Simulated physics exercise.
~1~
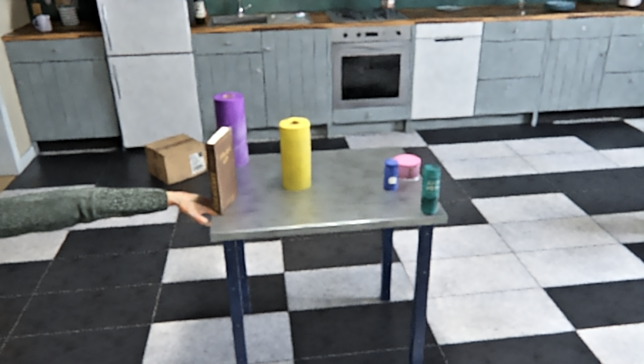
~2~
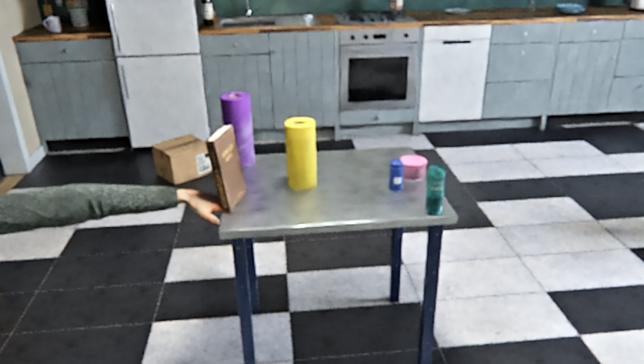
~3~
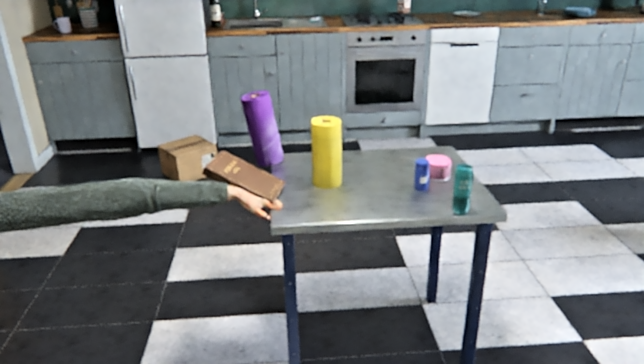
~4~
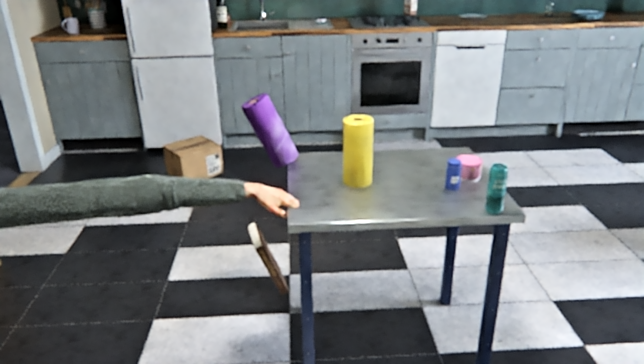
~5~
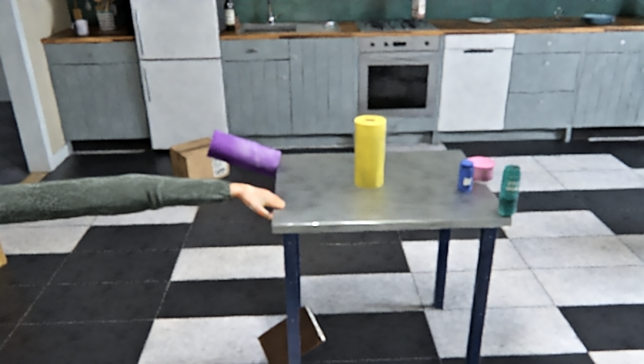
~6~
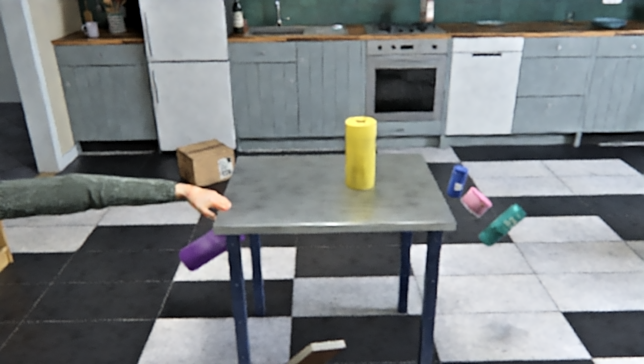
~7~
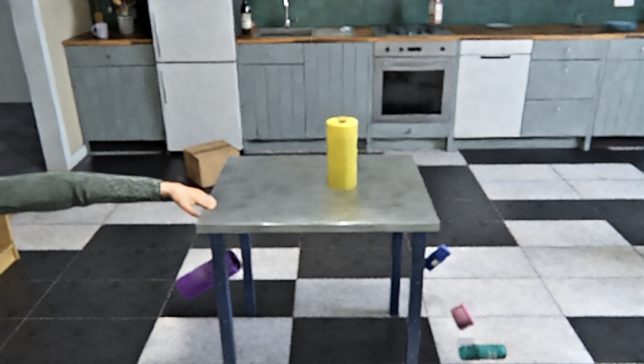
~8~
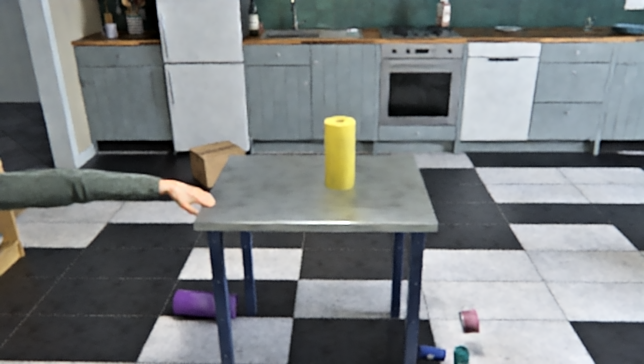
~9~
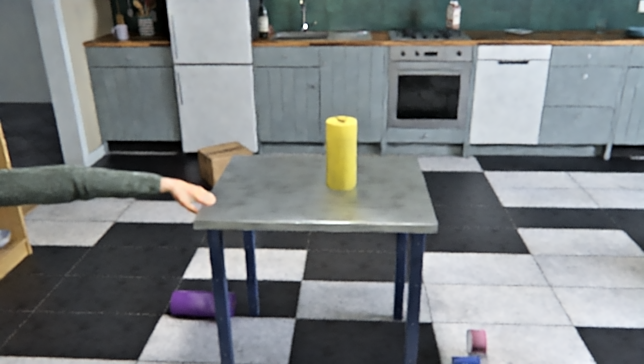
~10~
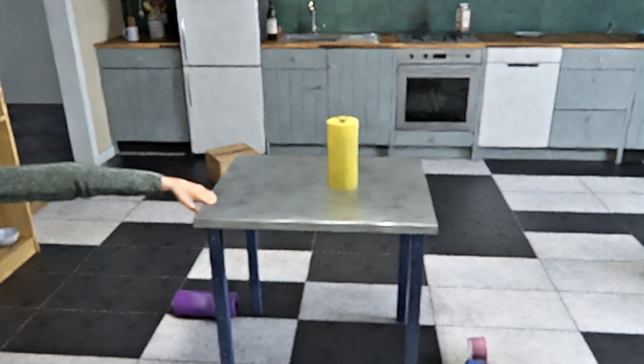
A sleeved arm reaches in from the left to a small grey table in a kitchen with a black and white checkered floor, seen from slightly above. On the table stand a brown book, a tall purple roll, a yellow roll, and a blue shaker, pink tub and turquoise can at the right. The table slides right, and the book tips off the left edge, followed by the purple roll. The table then jerks back left, and the three small items drop off the right side. The yellow roll stays upright on the table, while the purple roll lies beneath.
